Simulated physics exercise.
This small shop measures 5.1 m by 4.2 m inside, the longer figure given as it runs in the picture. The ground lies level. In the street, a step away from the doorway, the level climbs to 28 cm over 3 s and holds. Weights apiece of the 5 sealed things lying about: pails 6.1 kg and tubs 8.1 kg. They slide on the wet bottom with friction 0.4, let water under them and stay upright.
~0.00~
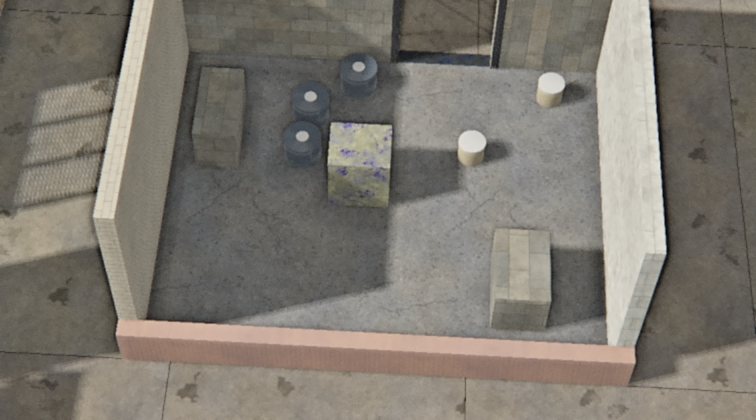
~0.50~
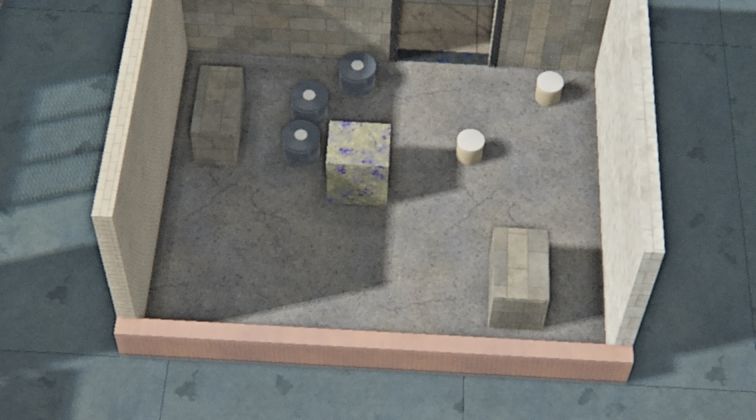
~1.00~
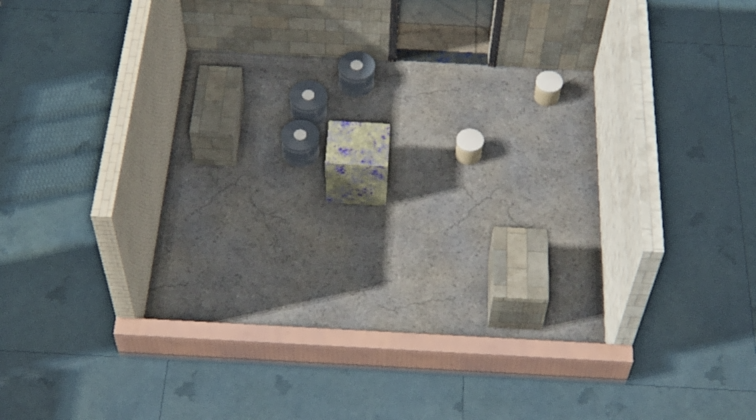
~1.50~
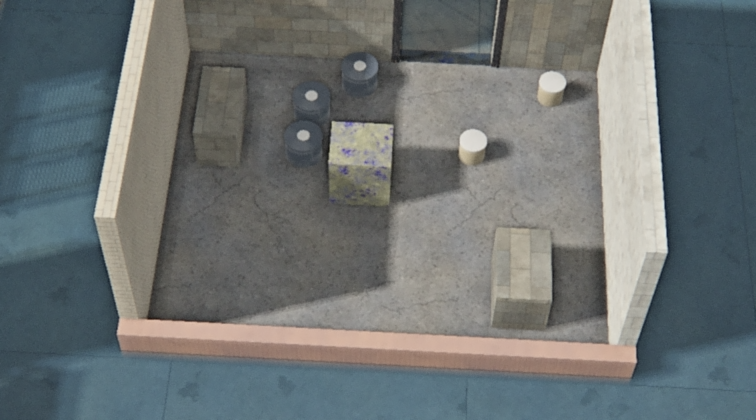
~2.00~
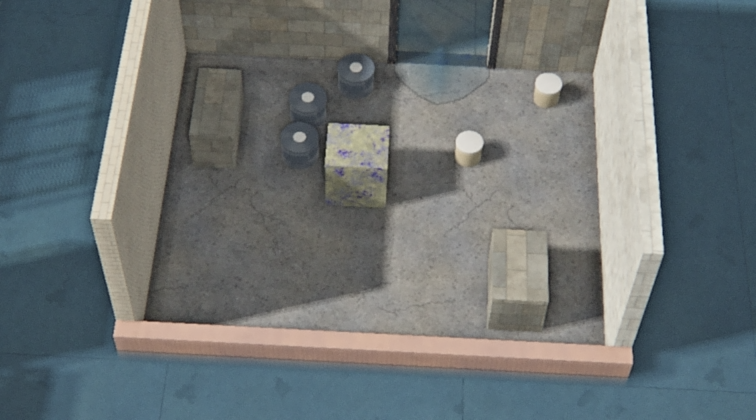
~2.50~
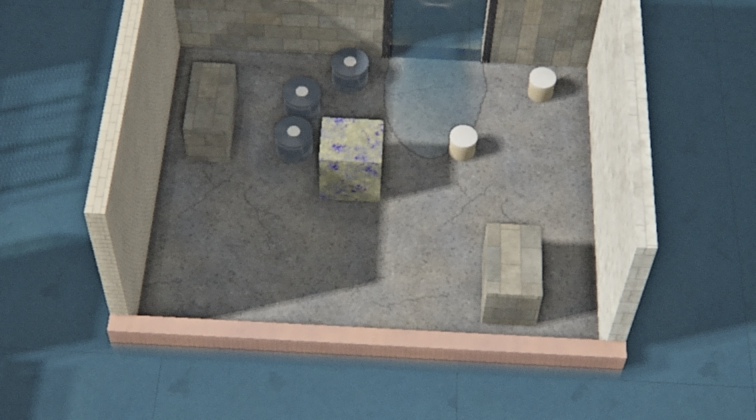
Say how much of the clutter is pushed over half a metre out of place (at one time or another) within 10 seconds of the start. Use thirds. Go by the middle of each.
That comes to one to two thirds.
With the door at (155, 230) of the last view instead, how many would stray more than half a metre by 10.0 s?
In that case 4 of them.
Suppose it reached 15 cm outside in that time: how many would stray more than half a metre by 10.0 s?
Then 0.
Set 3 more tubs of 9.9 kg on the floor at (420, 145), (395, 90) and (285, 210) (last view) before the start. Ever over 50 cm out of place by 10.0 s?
In turn: Past it, more, short of it.
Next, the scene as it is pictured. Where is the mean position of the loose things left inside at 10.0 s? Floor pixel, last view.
At about (379, 158).
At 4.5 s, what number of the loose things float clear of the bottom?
I count 0.
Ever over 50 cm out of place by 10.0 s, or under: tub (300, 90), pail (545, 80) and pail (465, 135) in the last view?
In that order: Under, short of it, over.
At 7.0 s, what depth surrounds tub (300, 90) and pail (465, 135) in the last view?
About 3 and 9 cm.
After 3.5 s 0 of 5 are over 50 cm from their spots; 0 afloat.
After 4.5 s 1 of 5 are over 50 cm from their spots; 0 afloat.
After 7.0 s 2 of 5 are over 50 cm from their spots; 1 afloat.
After 10.0 s 2 of 5 are over 50 cm from their spots, and 2 have been at some point; 4 afloat.
